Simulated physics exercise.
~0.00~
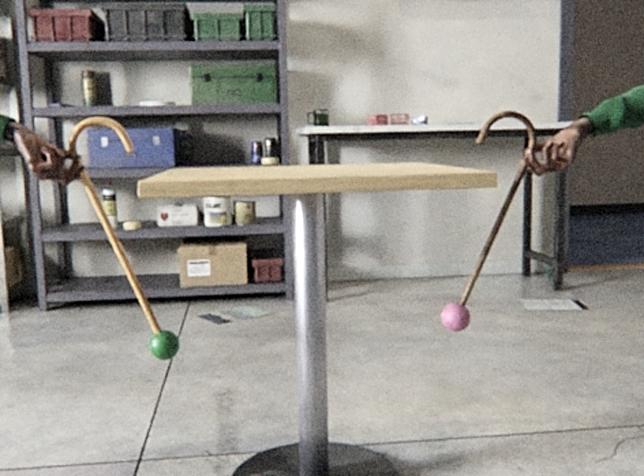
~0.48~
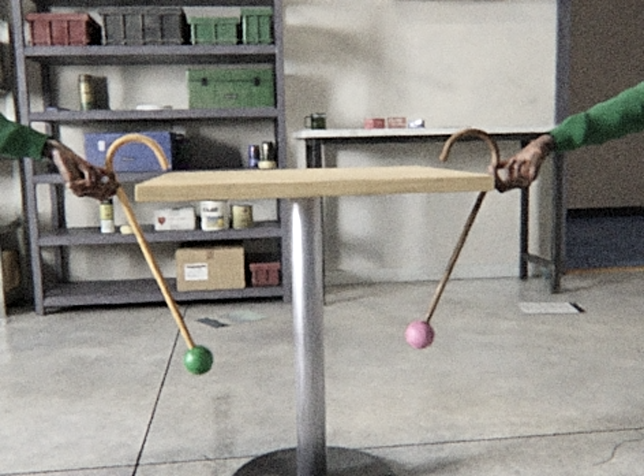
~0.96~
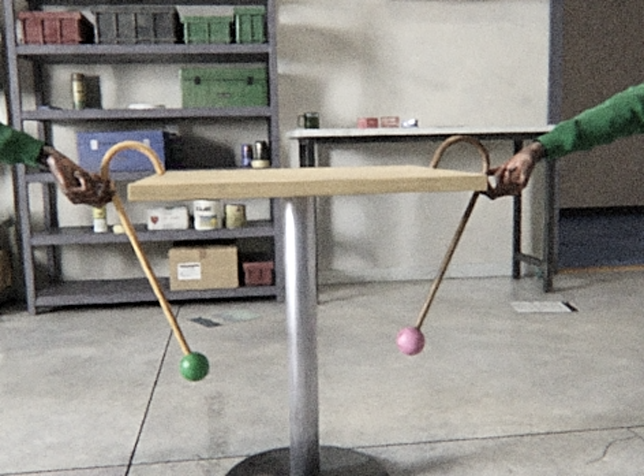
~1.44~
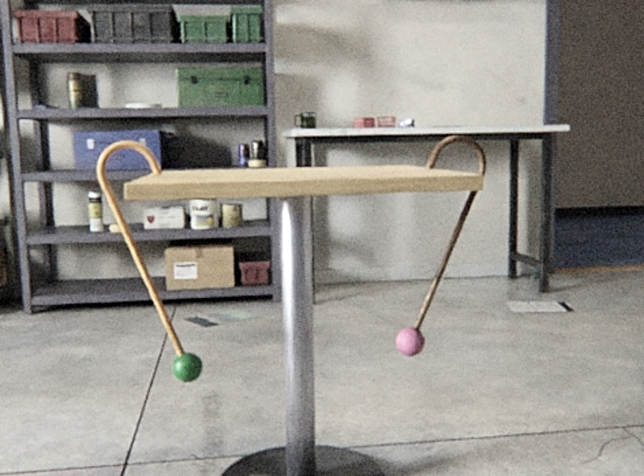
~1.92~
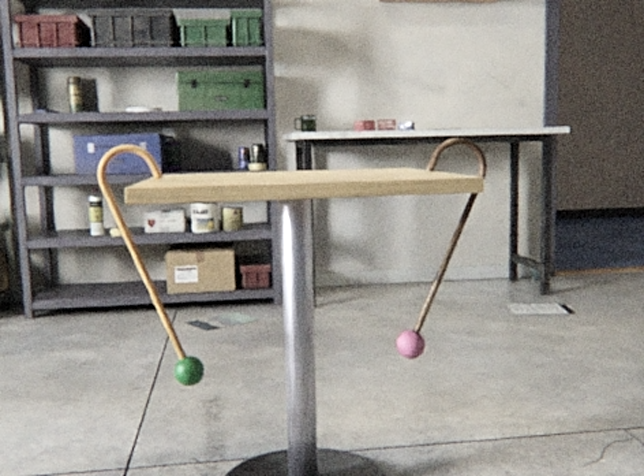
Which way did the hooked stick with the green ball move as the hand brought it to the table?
It moved to the right, toward the near end of the tabletop.
Two hooked sticks, one with a green ball at its lower end and one with a pink ball, were brought in by hands from either side and hooked over opposite ends of a small table. The hands let go, and both stayed hanging.
